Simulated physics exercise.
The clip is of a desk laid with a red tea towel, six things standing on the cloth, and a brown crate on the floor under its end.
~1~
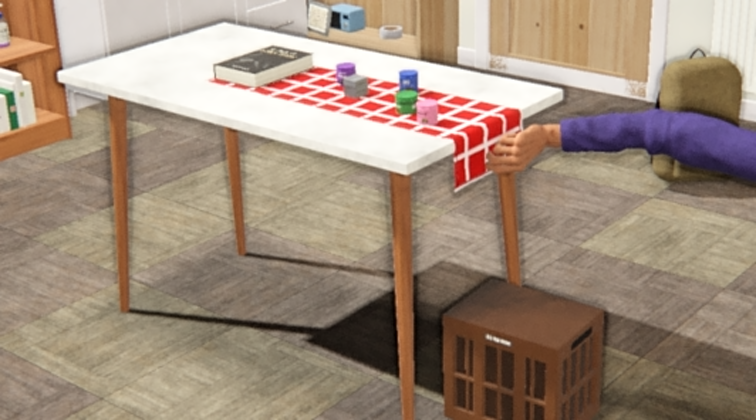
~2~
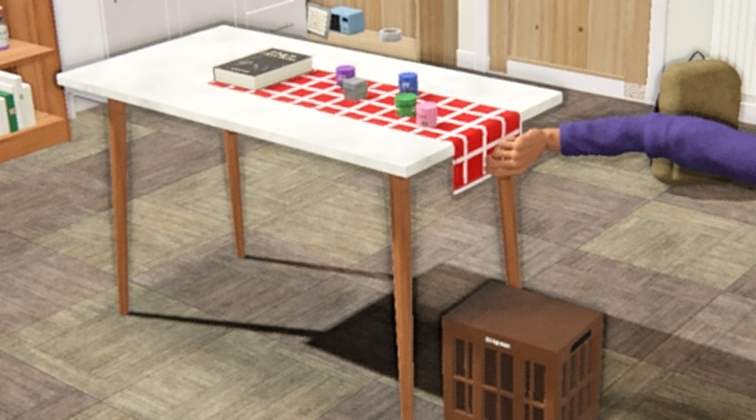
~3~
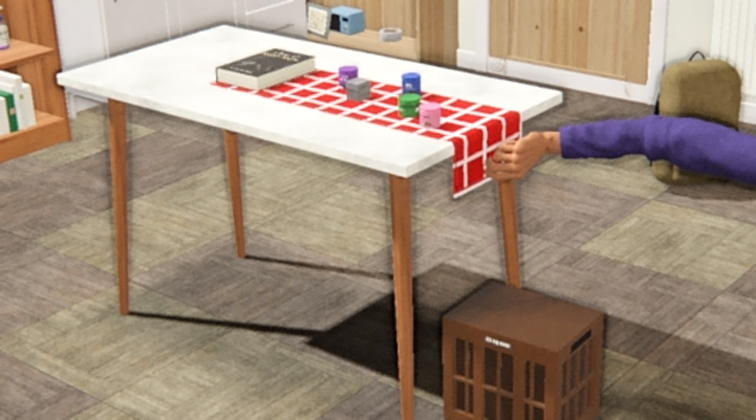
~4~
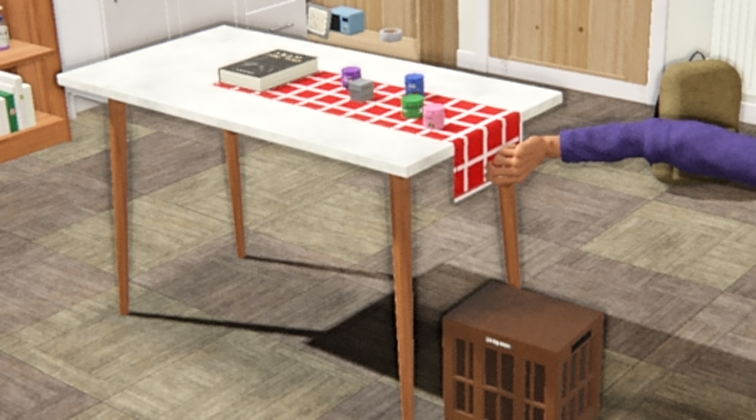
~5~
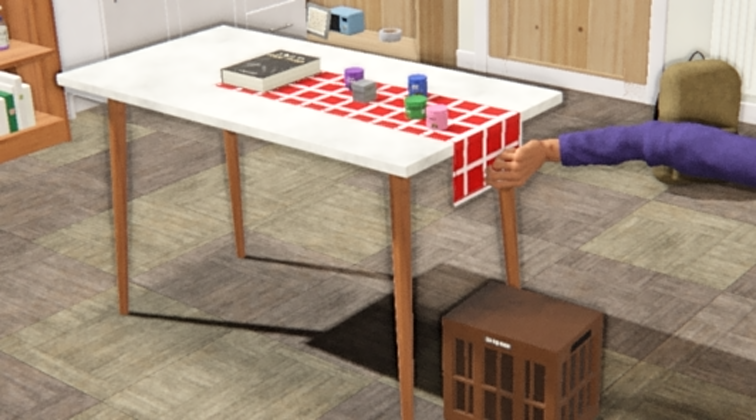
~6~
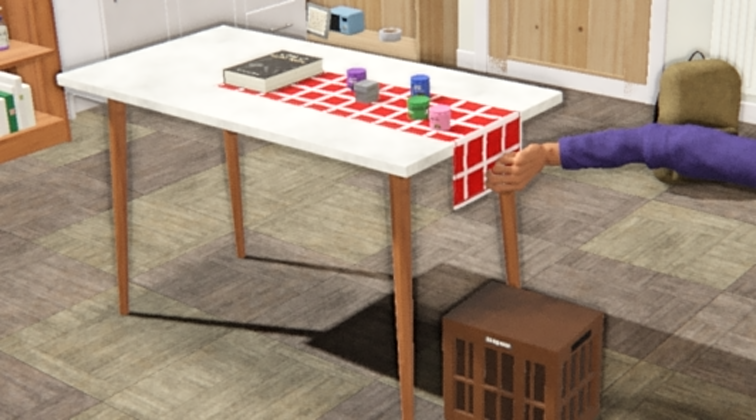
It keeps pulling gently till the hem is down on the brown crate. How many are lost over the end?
The answer is three.
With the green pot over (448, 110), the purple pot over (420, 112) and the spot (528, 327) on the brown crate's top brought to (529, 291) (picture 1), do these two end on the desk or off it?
The green pot tumbles off, the purple pot falls.
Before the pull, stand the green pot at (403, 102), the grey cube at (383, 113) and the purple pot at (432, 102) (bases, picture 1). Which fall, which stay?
The green pot tumbles off; the grey cube comes down; the purple pot falls.
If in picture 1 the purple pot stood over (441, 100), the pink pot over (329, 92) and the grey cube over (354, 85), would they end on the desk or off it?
The purple pot falls, the pink pot remains up, the grey cube survives.
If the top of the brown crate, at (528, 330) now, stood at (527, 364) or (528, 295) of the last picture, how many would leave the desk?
Then 4 and 2.
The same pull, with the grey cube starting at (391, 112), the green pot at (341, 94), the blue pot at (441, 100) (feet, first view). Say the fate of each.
The grey cube drops off; the green pot remains up; the blue pot drops off.
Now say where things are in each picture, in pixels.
Hem (455, 192); pink pot (427, 103); green pot (406, 94); blue pot (408, 72); grey cube (355, 77); purple pot (346, 65); top of the crate (528, 327), in the first picture.
Hem (453, 194); pink pot (427, 105), in the second picture.
Hem (454, 198); green pot (409, 97), in the third picture.
Hem (454, 202); blue pot (414, 76); top of the crate (528, 330), in the fourth picture.
Hem (454, 206); grey cube (364, 82), in the fifth picture.
Hem (454, 209); pink pot (440, 108); green pot (419, 99); blue pot (420, 77); grey cube (367, 83); purple pot (357, 70), in the sixth picture.
Soon after, hem near (490, 221); all still up.
After that, hem near (491, 268); pink pot and green pot gone.
And then, hem on the crate; pink pot, green pot and blue pot gone.
In the end, hem on the crate; pink pot, green pot and blue pot gone. Over the edge go three.
